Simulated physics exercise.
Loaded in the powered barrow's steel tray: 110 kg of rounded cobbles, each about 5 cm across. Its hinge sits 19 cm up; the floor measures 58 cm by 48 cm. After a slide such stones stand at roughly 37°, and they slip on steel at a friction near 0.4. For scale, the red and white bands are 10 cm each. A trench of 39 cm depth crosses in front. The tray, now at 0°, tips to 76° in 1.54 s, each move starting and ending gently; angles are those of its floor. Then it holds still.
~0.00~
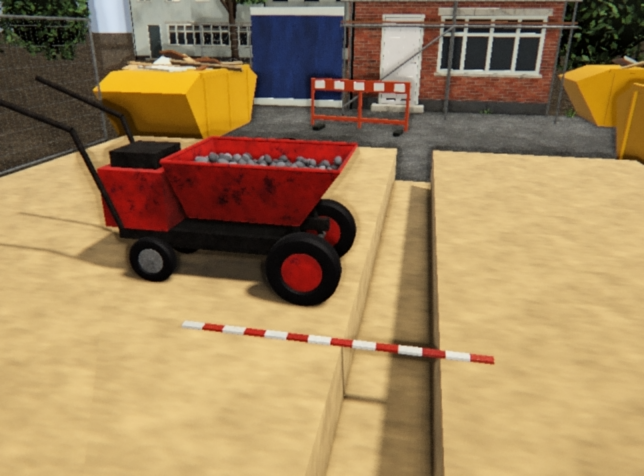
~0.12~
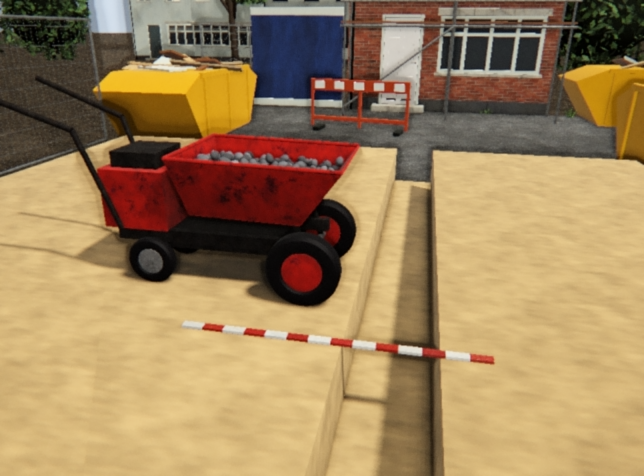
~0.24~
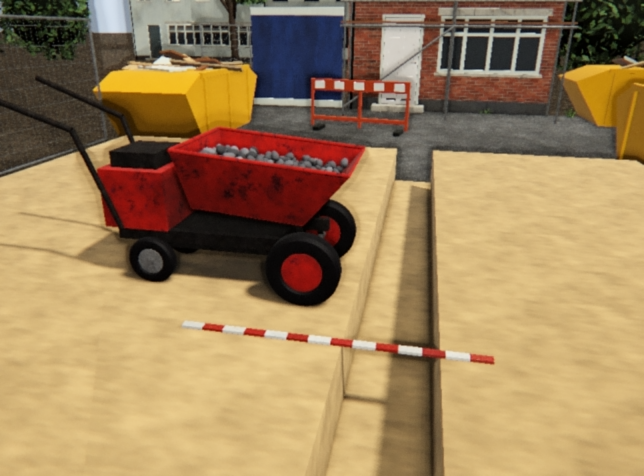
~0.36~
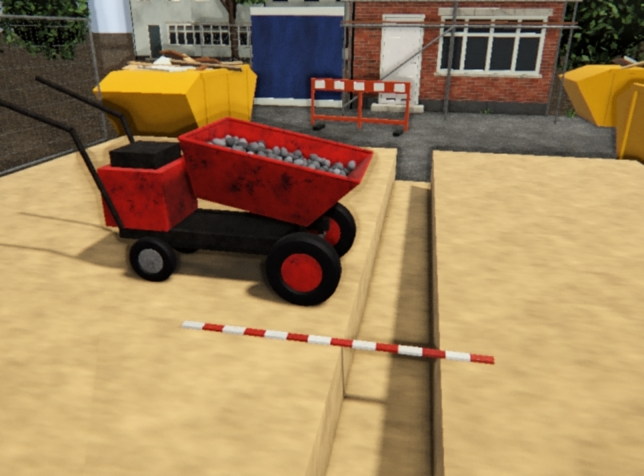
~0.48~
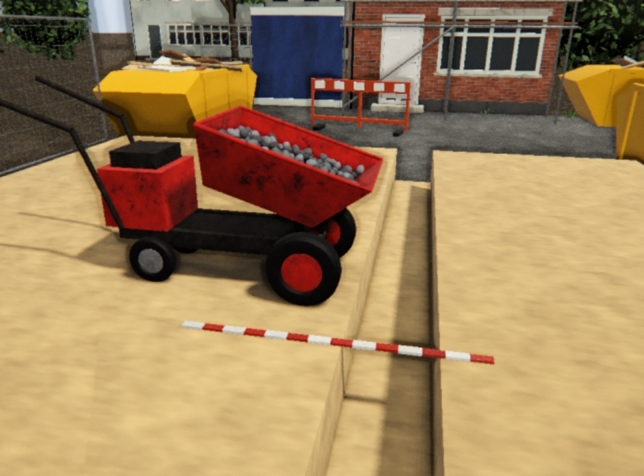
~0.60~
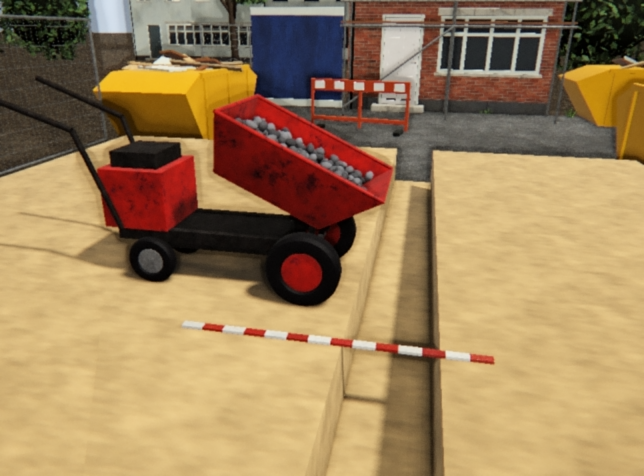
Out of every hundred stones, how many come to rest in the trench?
Roughly 50 per cent ends in the trench.
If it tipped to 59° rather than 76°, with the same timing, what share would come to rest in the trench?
In that case some 30 per cent.
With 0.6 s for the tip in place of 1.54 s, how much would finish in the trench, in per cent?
It would be near 30 per cent.
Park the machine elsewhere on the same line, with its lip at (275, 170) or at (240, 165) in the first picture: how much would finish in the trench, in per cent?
About 100 and 75 per cent.
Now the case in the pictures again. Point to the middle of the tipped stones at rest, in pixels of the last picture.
Around (440, 287).
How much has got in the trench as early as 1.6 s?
About 15 per cent by then.
After 1.2 s the floor is at 64°; 99 % in the tray, 1 % in the trench; the foremost stones are at (425, 251).
After 1.6 s the floor is at 76°; 48 % in the tray, 16 % in the trench, 35 % past the trench; the foremost stones are at (538, 298).
After 2.0 s the floor is at 76°; 17 % in the tray, 31 % in the trench, 52 % past the trench; the foremost stones are at (600, 291).
After 3.9 s the floor is at 76°; 0 % in the tray, 50 % in the trench, 50 % past the trench; the foremost stones are at (625, 284).
